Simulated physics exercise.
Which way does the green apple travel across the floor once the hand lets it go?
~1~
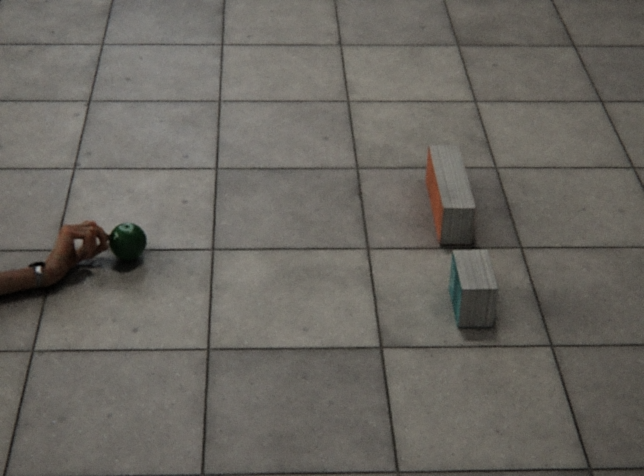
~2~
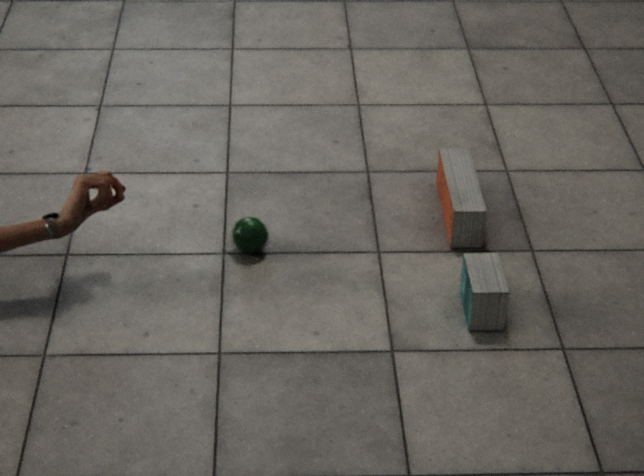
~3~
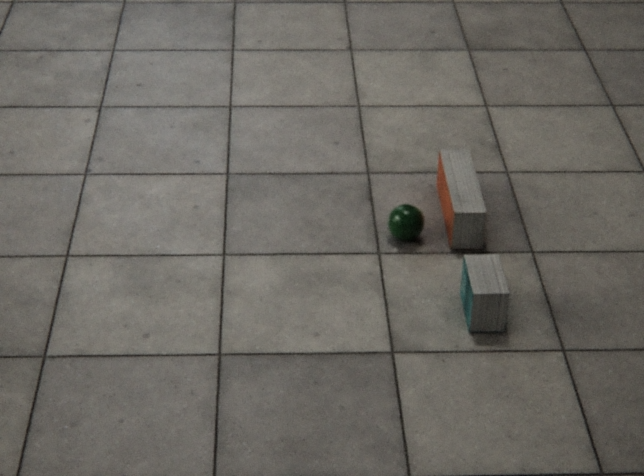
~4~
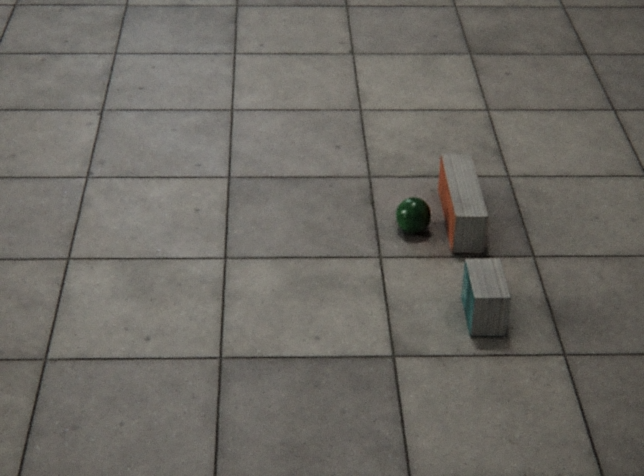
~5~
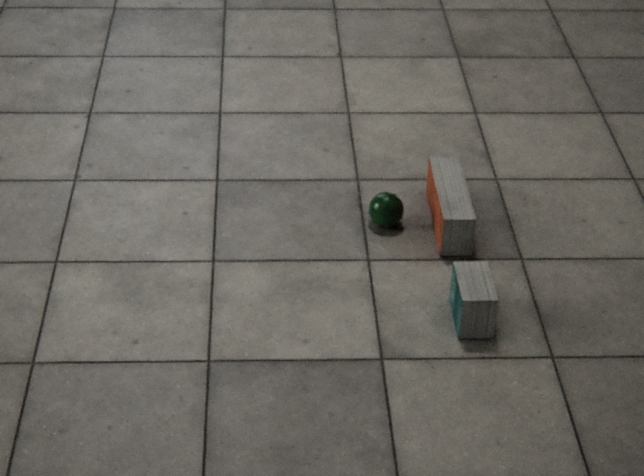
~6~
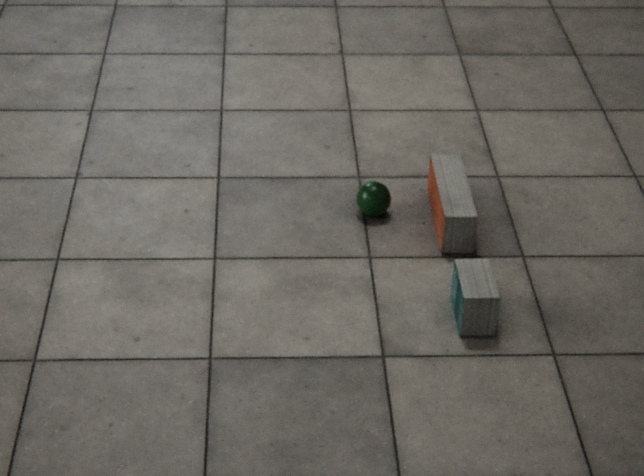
It rolls to the right, toward the standing books.
A green apple starts beside a hand at the left of a grey tiled floor, with an orange book and a smaller turquoise book standing to the right. The hand lets go and draws back as the apple rolls right across the tiles. It heads toward the orange book and comes up close to its orange side. Rather than passing between the two books, the apple is stopped and bounces off. It ends up rolling slowly back to the left and slightly away up the floor, while both books stay in place.
